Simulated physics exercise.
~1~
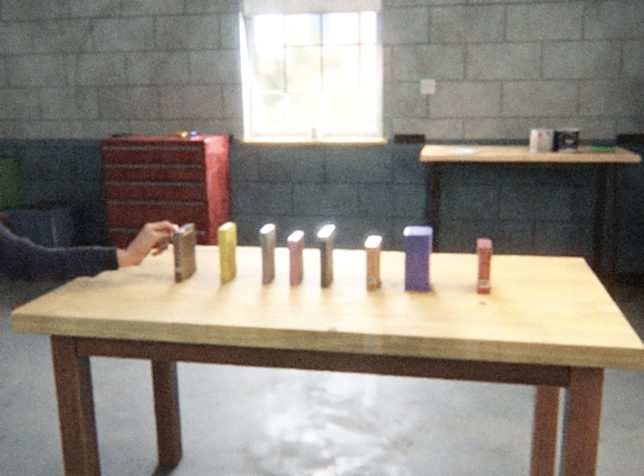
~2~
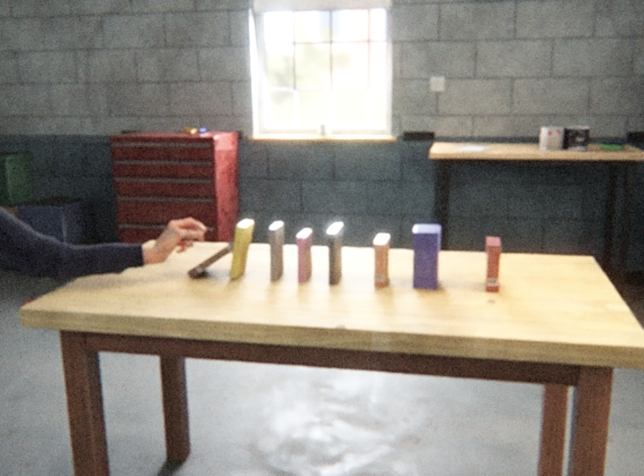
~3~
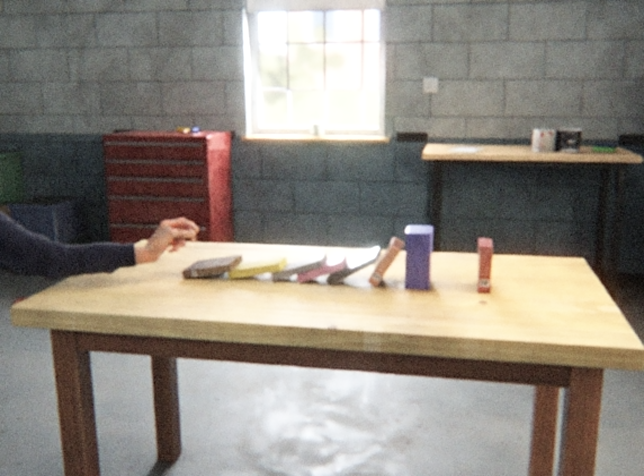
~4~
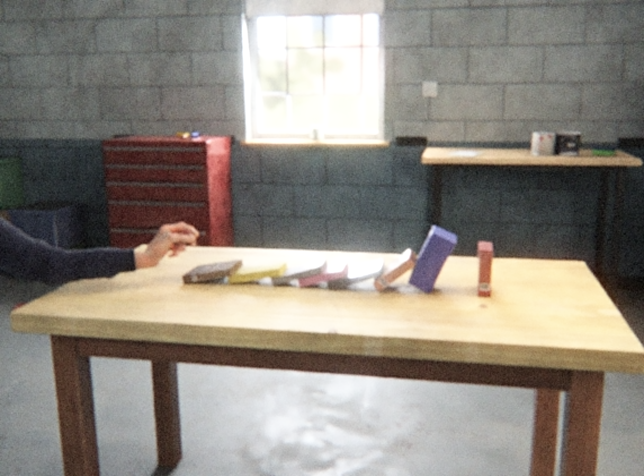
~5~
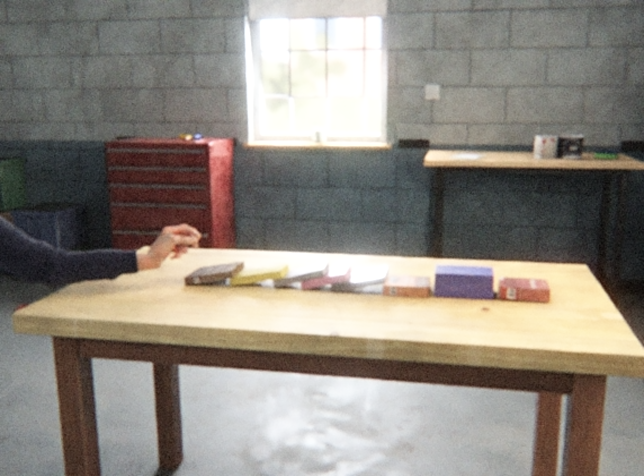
A hand at the left end of a wooden table tips a brown packet to the right, into a row of upright blocks and packets. The packet leans against the yellow block, and the toppling spreads along the row while the hand hovers nearby. The yellow block, grey board, pink board and black block go down one after another, and the orange packet tilts against the larger blue block. The blue block then leans towards the red packet, still upright at the far end. Finally the orange packet, blue block and red packet are down too, leaving the whole row toppled.
